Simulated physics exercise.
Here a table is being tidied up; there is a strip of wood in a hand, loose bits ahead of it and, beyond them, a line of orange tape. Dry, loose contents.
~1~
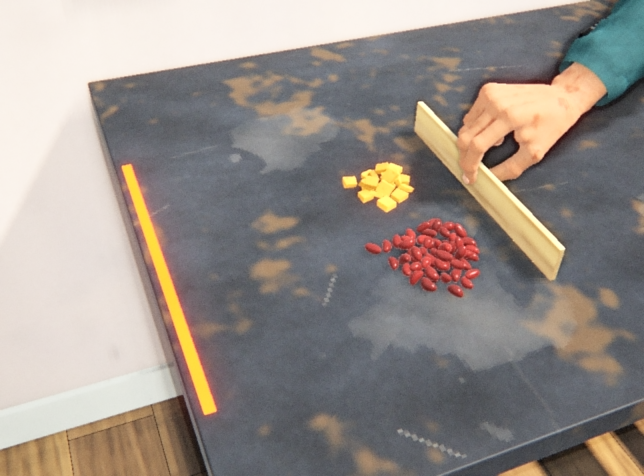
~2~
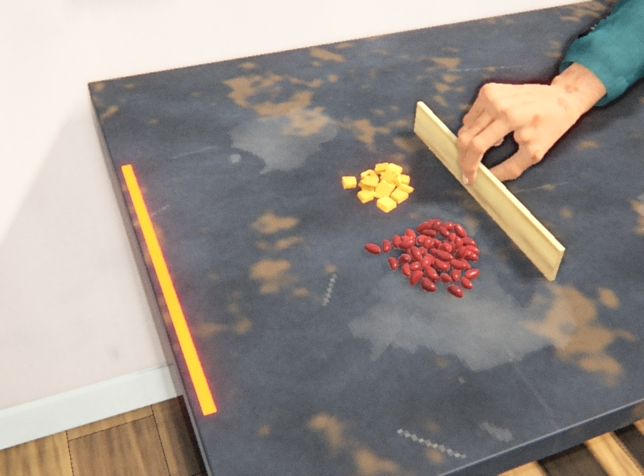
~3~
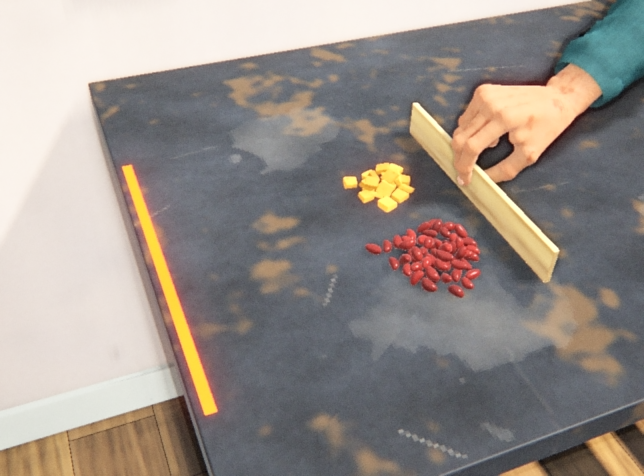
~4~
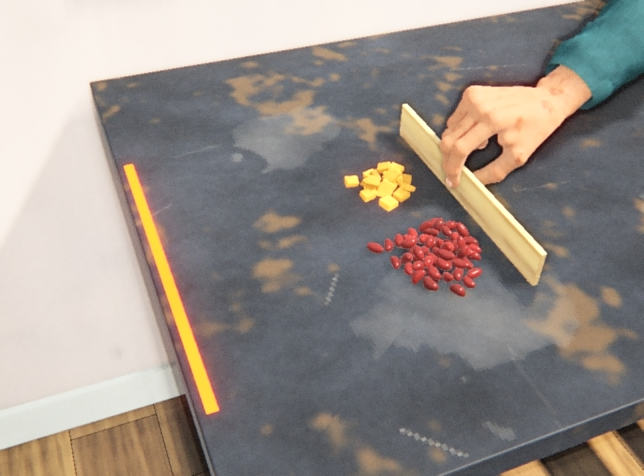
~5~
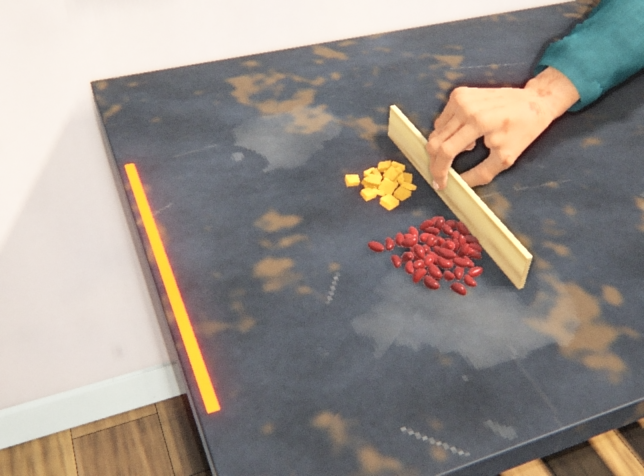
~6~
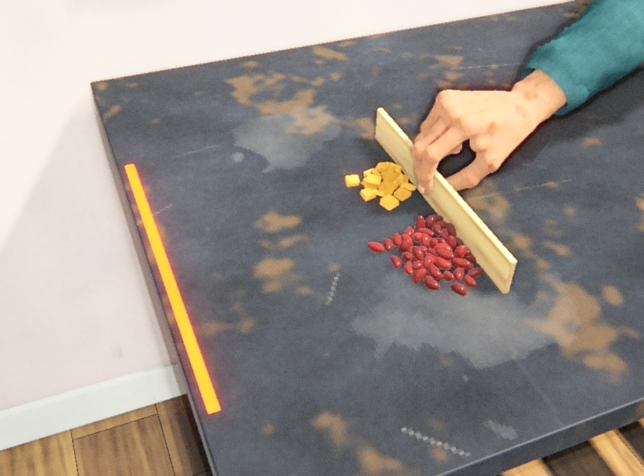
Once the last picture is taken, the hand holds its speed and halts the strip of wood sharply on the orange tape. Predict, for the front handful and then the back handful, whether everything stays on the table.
In the end front handful: Partly lost; back handful: Partly lost.
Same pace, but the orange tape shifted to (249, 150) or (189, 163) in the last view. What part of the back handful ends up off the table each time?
Share off the table is 0 per cent for the first position and 0 per cent for the second.
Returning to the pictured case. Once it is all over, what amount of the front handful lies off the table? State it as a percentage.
Around 100 percent.
Then, 1.07 s past the last view, strip of wood still moving, near (303, 208); front handful all on the table, its front near (266, 303); back handful all on the table, its front near (252, 226).
Then, 2.16 s past the last view, strip of wood stopped at the orange tape; front handful most over the edge; back handful about two thirds over the edge.
Then, 2.44 s past the last view, strip of wood stopped at the orange tape; front handful nearly all over the edge; back handful all over the edge.
Finally, strip of wood stopped at the orange tape; front handful nearly all over the edge; back handful all over the edge.
